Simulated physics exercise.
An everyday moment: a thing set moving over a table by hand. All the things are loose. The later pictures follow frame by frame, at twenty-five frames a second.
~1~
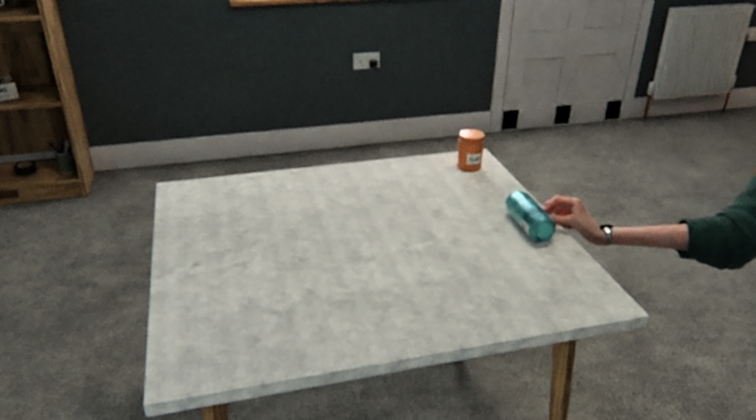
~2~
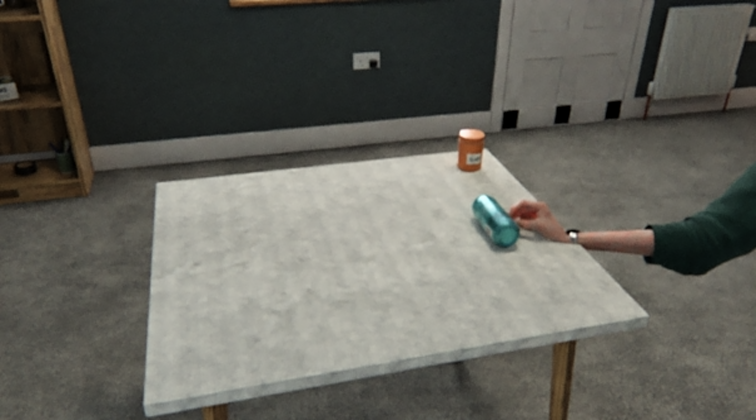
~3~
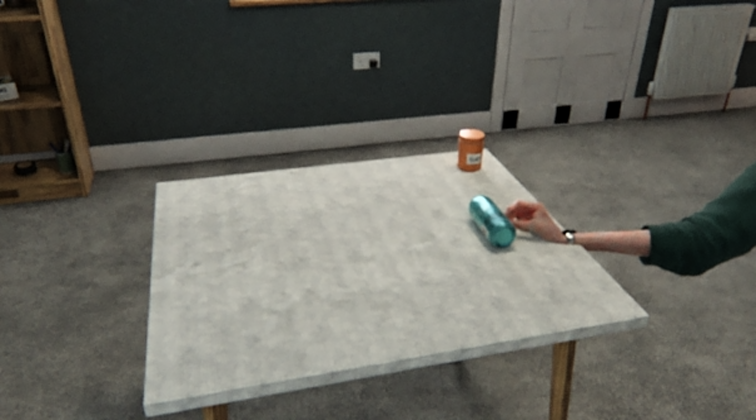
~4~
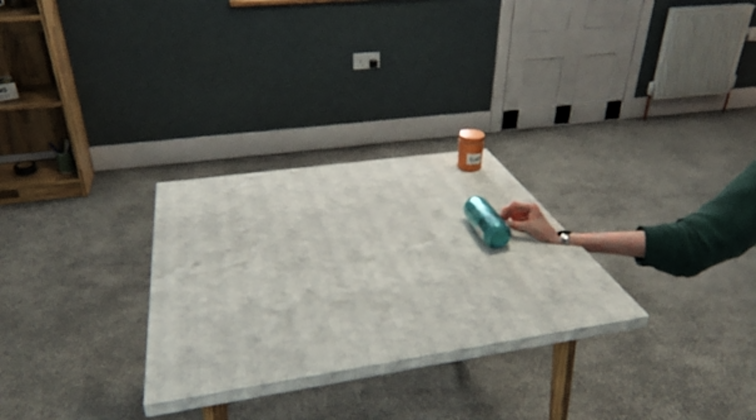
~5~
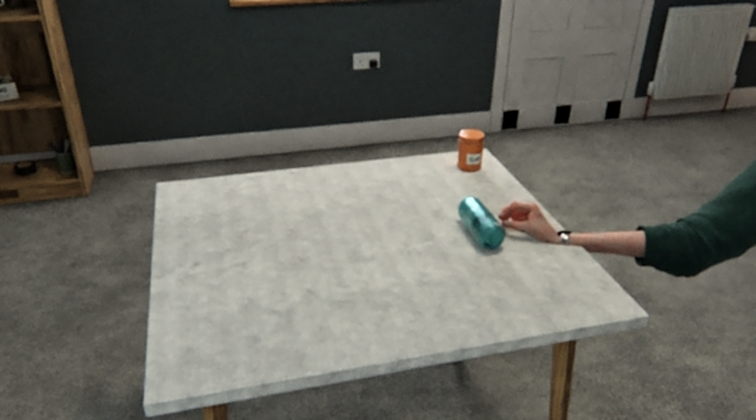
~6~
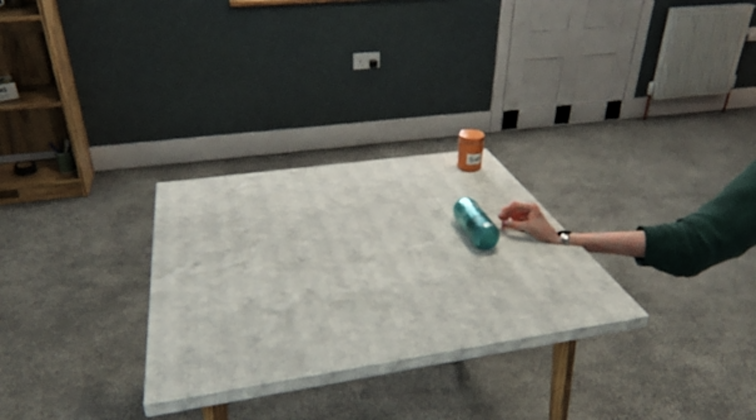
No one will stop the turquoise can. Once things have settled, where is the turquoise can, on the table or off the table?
The turquoise can stays on the table.
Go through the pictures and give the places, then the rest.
The first picture shows under the hand; turquoise can (530, 216).
The second picture shows under the hand; turquoise can (495, 220).
The third picture shows under the hand; turquoise can (492, 221).
The fourth picture shows turquoise can (487, 222).
The fifth picture shows turquoise can (481, 223).
The sixth picture shows turquoise can (476, 223) moved a little.
Then, 0.10 s later than the last frame, turquoise can moved about its own width near (464, 225).
Then, 0.20 s later than the last frame, turquoise can moved about its own width near (455, 226).
Then, 0.40 s later than the last frame, turquoise can moved well along near (444, 228).
When it is over, moved from the start, turquoise can. End places, in pixels of the last picture, turquoise can near (442, 228).
